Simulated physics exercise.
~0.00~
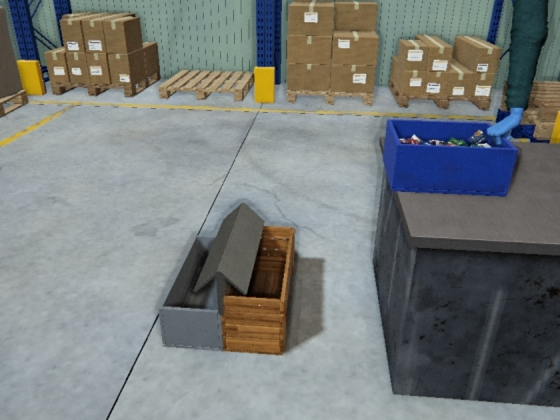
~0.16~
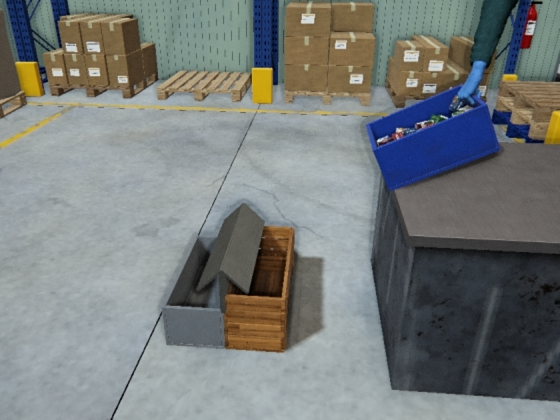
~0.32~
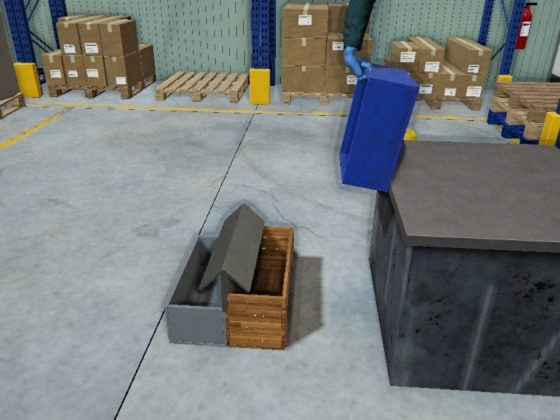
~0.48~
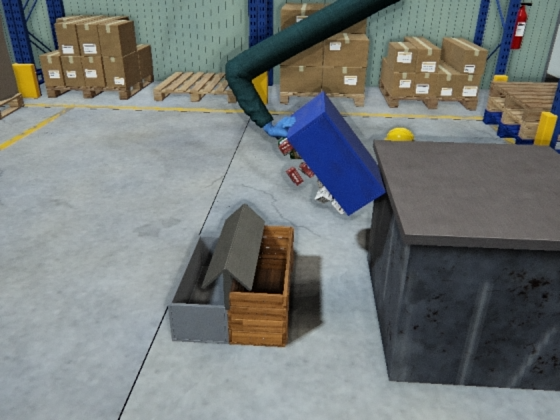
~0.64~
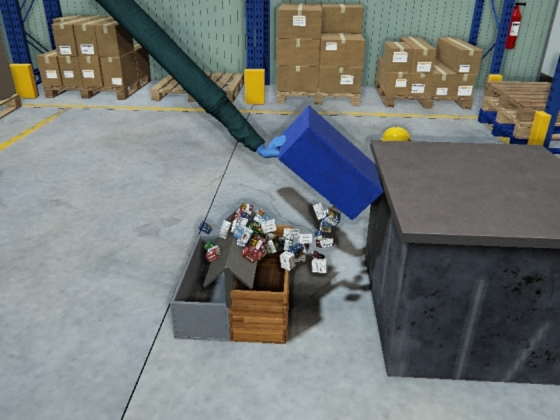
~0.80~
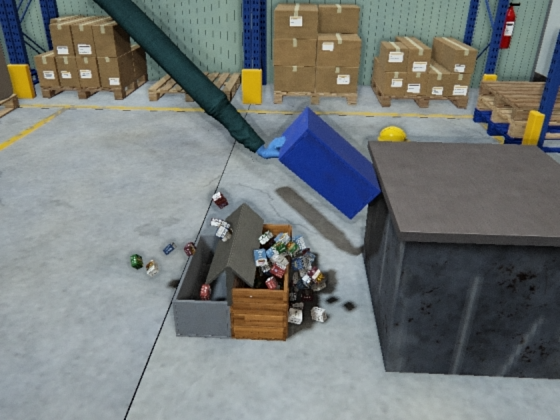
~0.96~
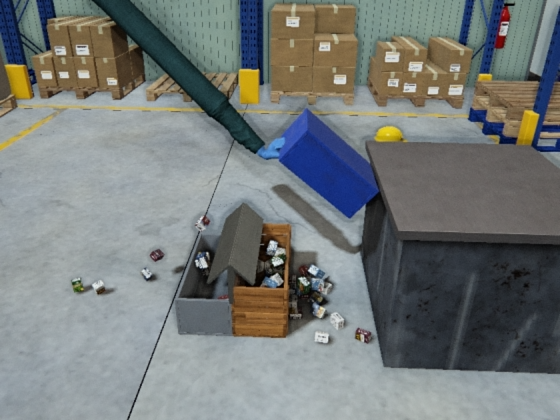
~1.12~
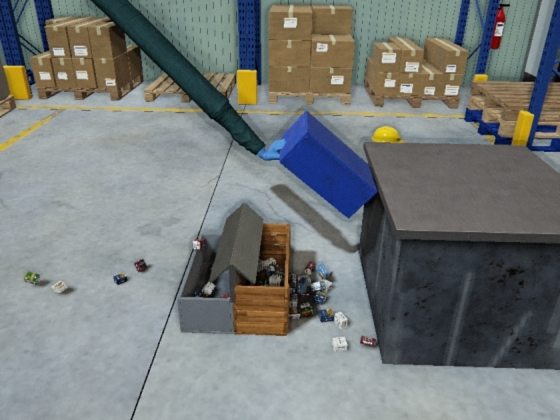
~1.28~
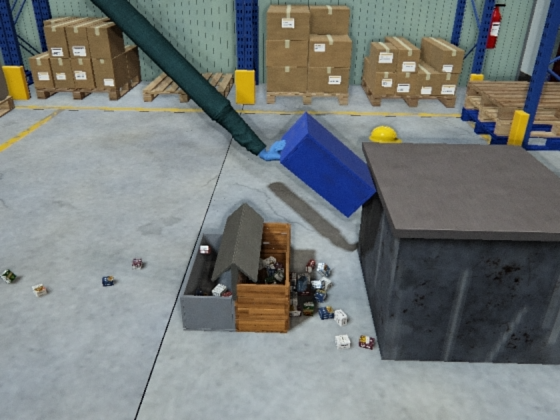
A blue tote of small cartons was tipped off the edge of a dark bench by a green arm with a blue hand, spilling its load over the wooden tub and ridged grey tote below, with many cartons ending up scattered on the floor.
